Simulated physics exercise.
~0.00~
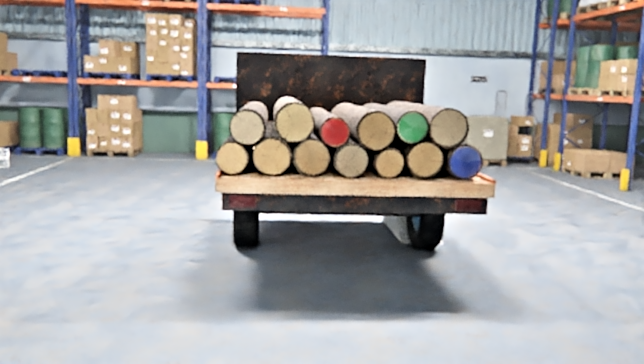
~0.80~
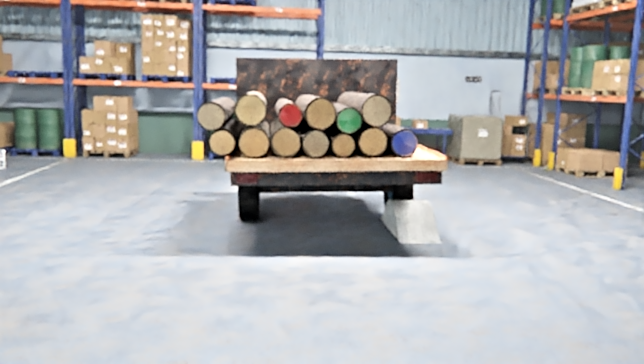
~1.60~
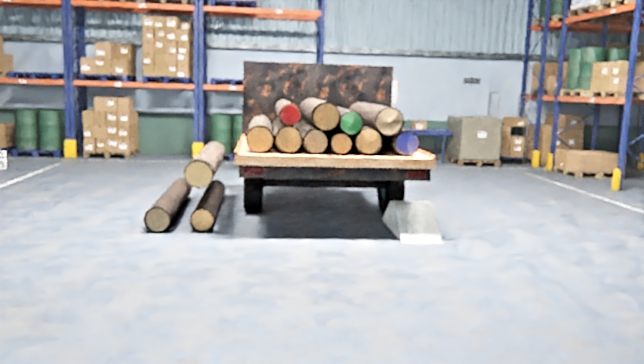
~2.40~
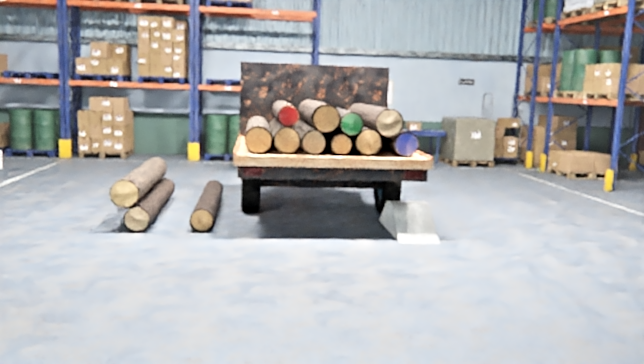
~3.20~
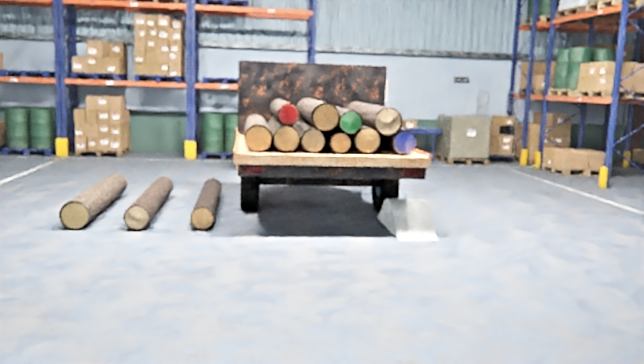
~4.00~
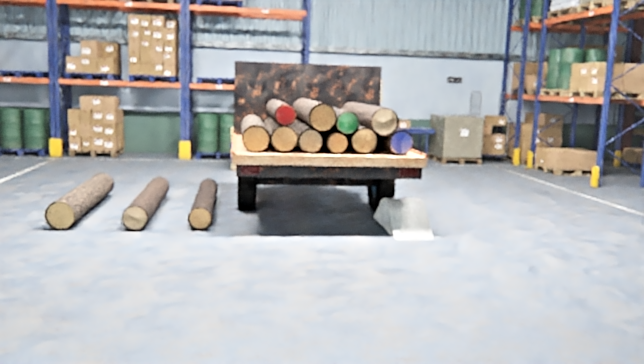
A flatbed trailer stacked with logs, some with red, green and blue ends, moves away across a warehouse floor and stops; three plain logs roll off its left side and settle apart on the floor, while the painted ones stay aboard with the rest.
